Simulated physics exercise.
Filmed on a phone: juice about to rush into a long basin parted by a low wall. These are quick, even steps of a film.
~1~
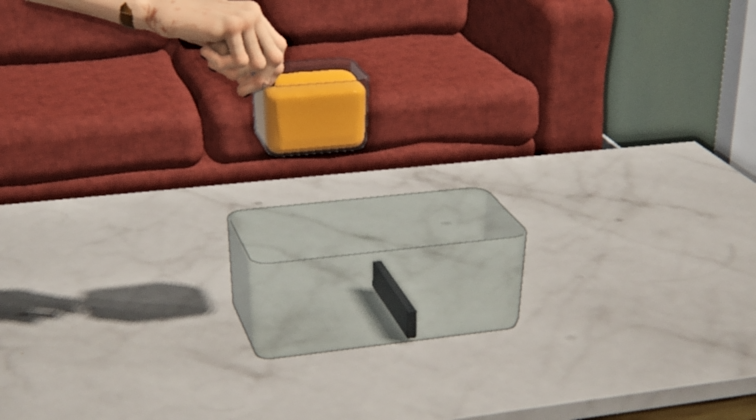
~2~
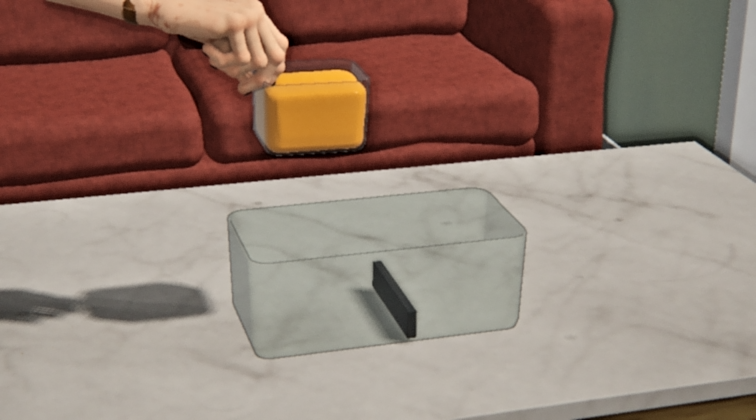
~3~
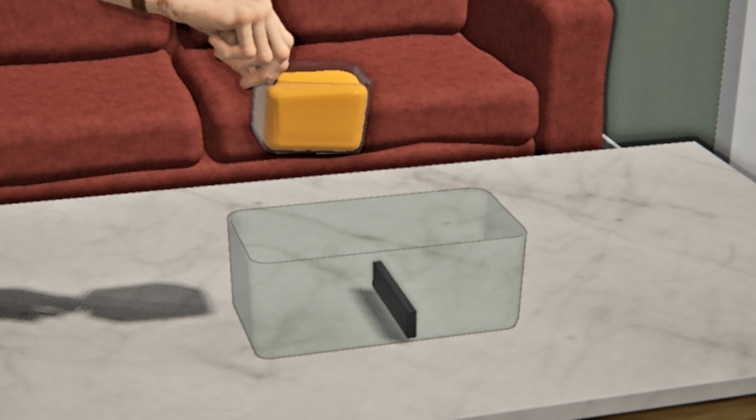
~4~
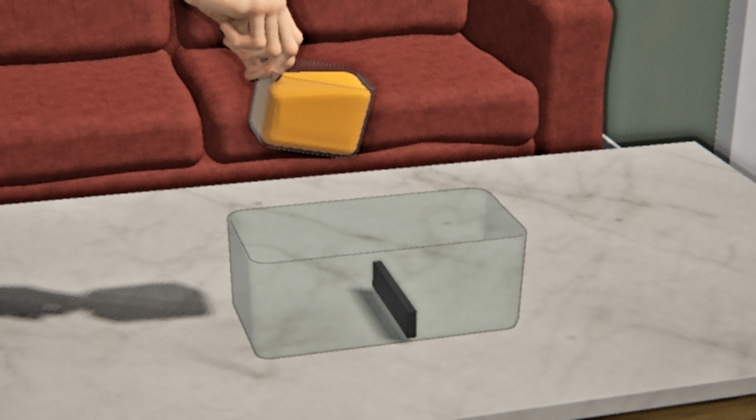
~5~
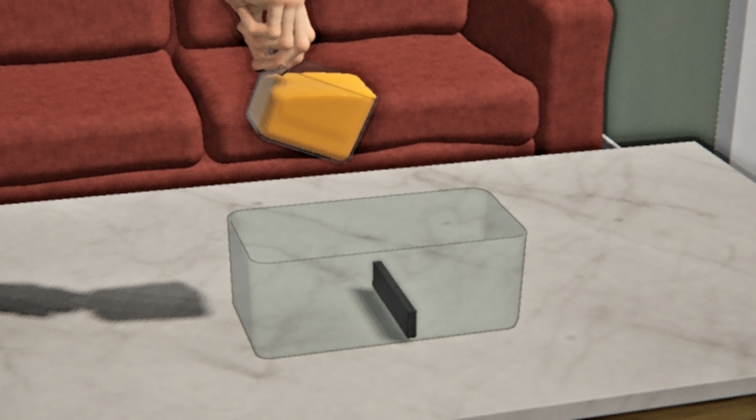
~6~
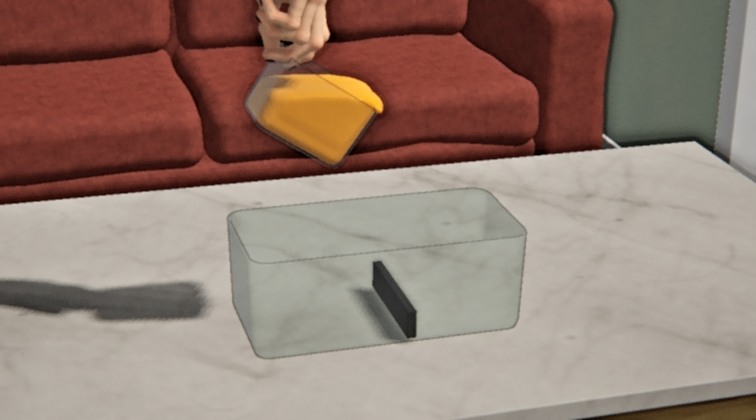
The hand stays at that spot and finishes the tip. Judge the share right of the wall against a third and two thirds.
The share right of the wall is over two thirds.
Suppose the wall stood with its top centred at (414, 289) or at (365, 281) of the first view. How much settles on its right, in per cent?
The first gives 50 %, the second 95 %.
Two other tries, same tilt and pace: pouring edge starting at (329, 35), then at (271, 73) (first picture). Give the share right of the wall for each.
Roughly 55 per cent, and 15 per cent.
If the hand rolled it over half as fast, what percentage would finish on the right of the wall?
Some 80 per cent.
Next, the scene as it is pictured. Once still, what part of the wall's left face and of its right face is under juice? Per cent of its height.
Some 10 per cent left and 70 right.
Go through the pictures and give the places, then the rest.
Tilt 0°; pouring edge (360, 70); surface from (259, 85) to (357, 78); the long basin's rim runs from (238, 239) to (506, 212); the wall's top is at (394, 287), in the first picture.
Tilt 2°; pouring edge (361, 71); surface from (260, 85) to (358, 79), in the second picture.
Tilt 6°; pouring edge (363, 75); surface from (262, 84) to (359, 79), in the third picture.
Tilt 13°; pouring edge (366, 82); surface from (264, 84) to (363, 81), in the fourth picture.
Tilt 23°; pouring edge (368, 91); surface from (265, 86) to (367, 83), in the fifth picture.
Tilt 34°; pouring edge (369, 102); surface from (259, 94) to (367, 93); 4 per cent is over the edge, in the sixth picture.
A moment on, the oblong tub is tipped on its side and 31 per cent is still to pour, 0 is left of the wall and 25 right of it.
Next, the oblong tub is tipped right over and 6 per cent is still to pour, 11 is left of the wall and 74 right of it.
Then the oblong tub is tipped right over and 0 per cent is still to pour, 18 is left of the wall and 78 right of it.
Later the oblong tub is tipped right over and 0 per cent is still to pour, 20 is left of the wall and 79 right of it.
In the end 20 per cent lies left of the wall, 78 right of it and 2 outside.
